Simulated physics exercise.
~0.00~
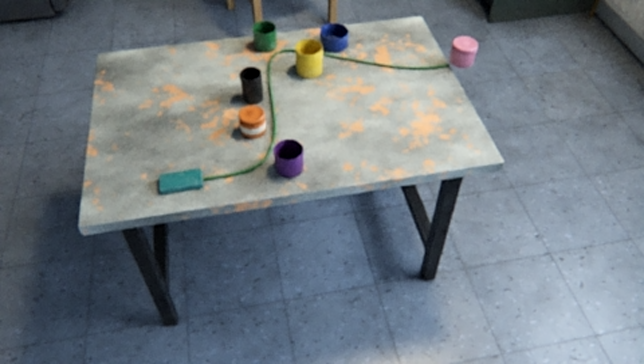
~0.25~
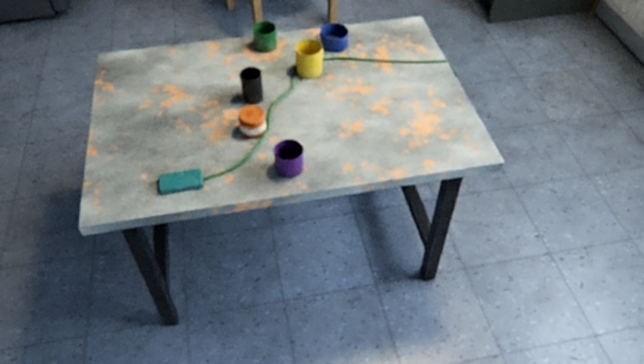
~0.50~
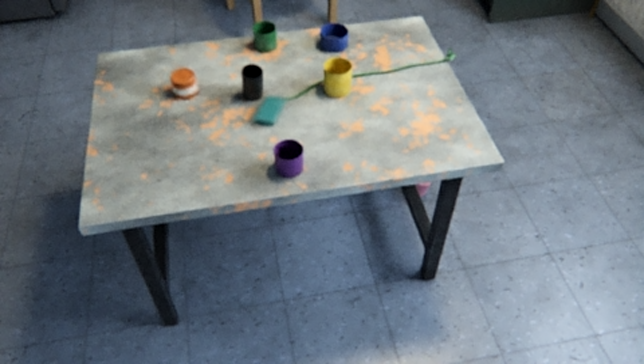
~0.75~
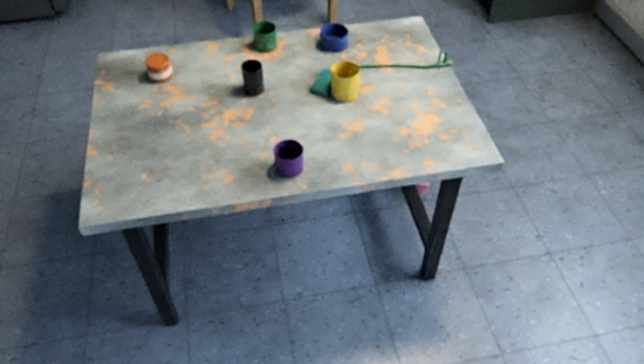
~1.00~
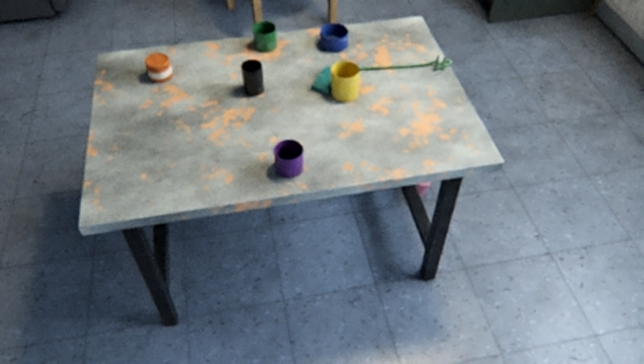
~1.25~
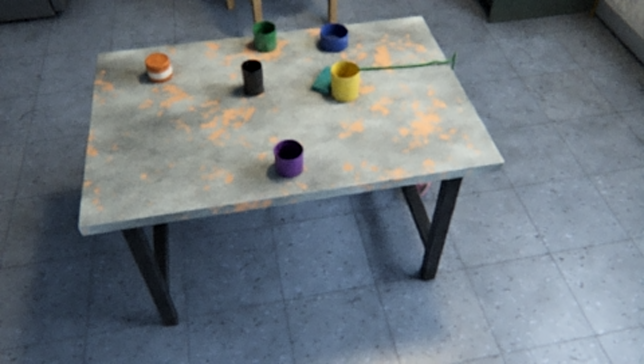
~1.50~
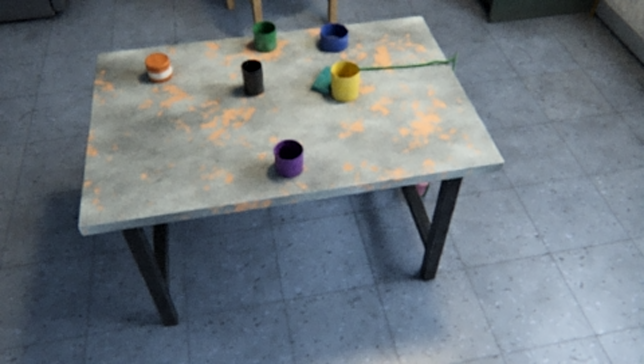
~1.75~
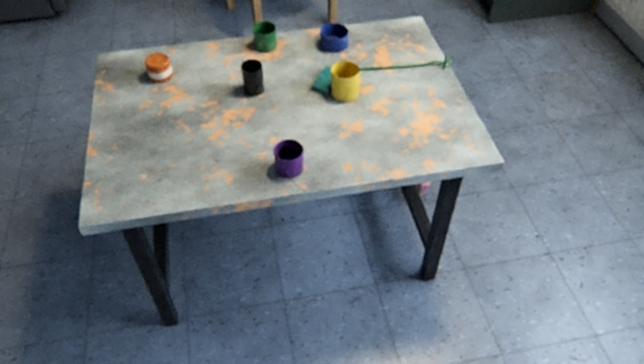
The clip opens on a paint-spotted table holding several cups, an orange-and-white tin and a teal phone, whose green cable winds past the yellow cup to a pink object beyond the right edge. The pink object drops out of sight, and the cable pulls straighter. The phone is then dragged up and to the right, while the tin shifts far to the left and the yellow cup slides slightly right. The phone stops against the yellow cup, still on the table. At the end, the cable's tail twitches at the right edge, and the other cups remain where they began.
